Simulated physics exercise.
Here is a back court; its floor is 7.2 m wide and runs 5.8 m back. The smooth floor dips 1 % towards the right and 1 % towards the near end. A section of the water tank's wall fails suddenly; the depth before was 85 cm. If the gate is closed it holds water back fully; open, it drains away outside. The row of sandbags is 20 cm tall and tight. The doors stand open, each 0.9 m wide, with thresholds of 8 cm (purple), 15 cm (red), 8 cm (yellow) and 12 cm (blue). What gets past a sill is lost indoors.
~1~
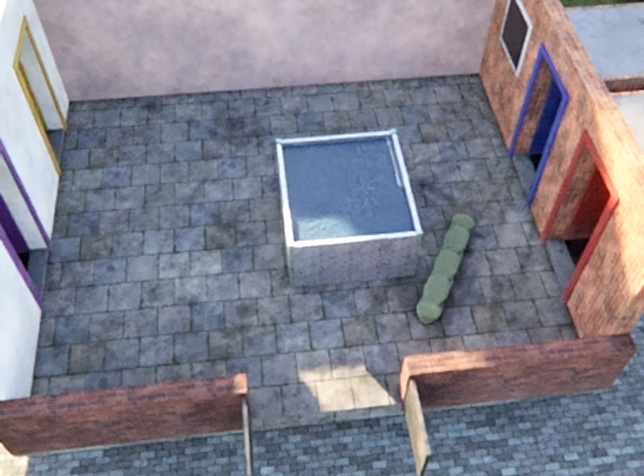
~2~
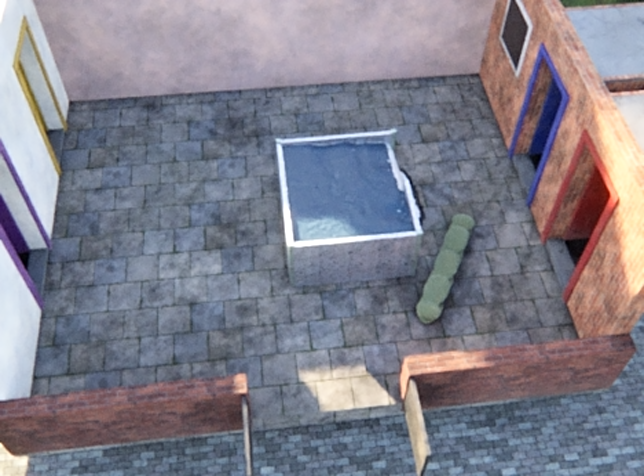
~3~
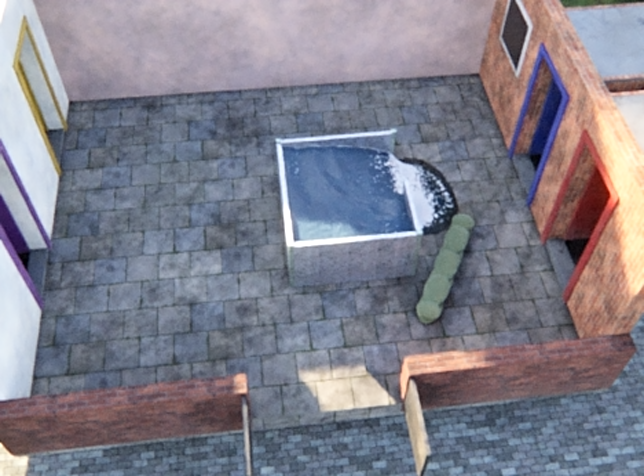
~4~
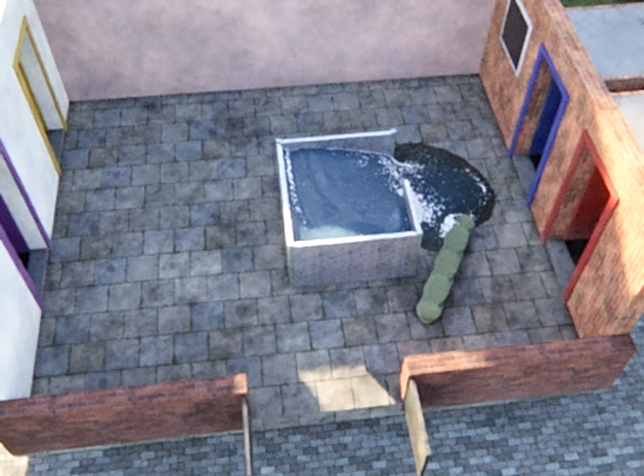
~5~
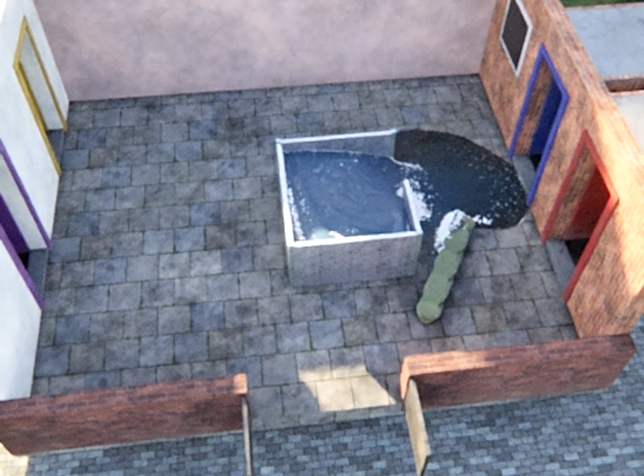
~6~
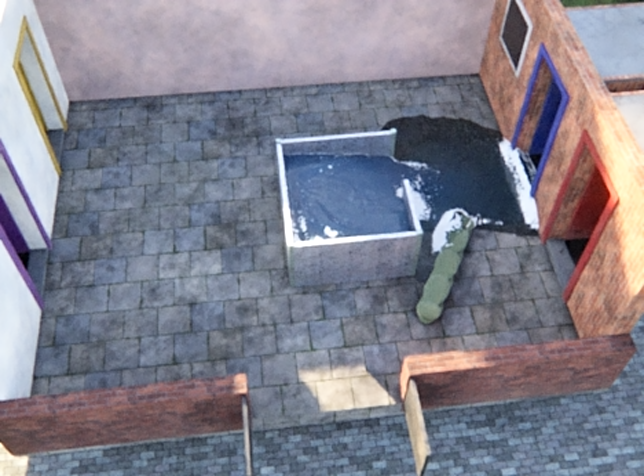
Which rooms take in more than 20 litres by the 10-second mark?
Door by door: At the purple door it does not reach the limit; at the red door it keeps below the limit; at the yellow door it stays under the limit; at the blue door it goes over the limit.
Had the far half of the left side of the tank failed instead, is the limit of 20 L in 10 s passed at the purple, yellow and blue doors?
Then: Purple past it, yellow over, blue under.
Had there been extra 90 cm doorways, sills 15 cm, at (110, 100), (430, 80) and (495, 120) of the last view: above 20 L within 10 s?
In that order: Under, over, past it.
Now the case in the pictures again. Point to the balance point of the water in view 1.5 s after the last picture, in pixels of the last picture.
Near (402, 202).
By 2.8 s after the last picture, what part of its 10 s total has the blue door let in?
Some 85 per cent by then.
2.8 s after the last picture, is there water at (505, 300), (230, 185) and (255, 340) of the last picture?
In turn: Wet, not reached, dry.
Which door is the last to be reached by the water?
The purple one.
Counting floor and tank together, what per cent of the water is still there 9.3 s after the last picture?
About 76 per cent.
Then, 0.7 s after the last picture water covers 20 % of the floor and is deepest (44 cm) near (398, 191); purple door not reached, red door 9 cm at the sill, 0 L in, yellow door not reached, blue door 33 cm at the sill, 170 L in.
Then, 1.5 s after the last picture water covers 25 % of the floor and is deepest (37 cm) near (520, 208); purple door not reached, red door 12 cm at the sill, 0 L in, yellow door not reached, blue door 35 cm at the sill, 358 L in.
Then, 2.8 s after the last picture water covers 45 % of the floor and is deepest (26 cm) near (520, 208); purple door not reached, red door 8 cm at the sill, 0 L in, yellow door not reached, blue door 26 cm at the sill, 484 L in.
Then, 5.3 s after the last picture water covers 80 % of the floor and is deepest (16 cm) near (517, 199); purple door not reached, red door 7 cm at the sill, 0 L in, yellow door 5 cm at the sill, 0 L in, blue door 16 cm at the sill, 556 L in.
Then, 9.3 s after the last picture water covers 95 % of the floor and is deepest (12 cm) near (565, 368); purple door 3 cm at the sill, 0 L in, red door 6 cm at the sill, 0 L in, yellow door 4 cm at the sill, 0 L in, blue door 9 cm at the sill, 562 L in.
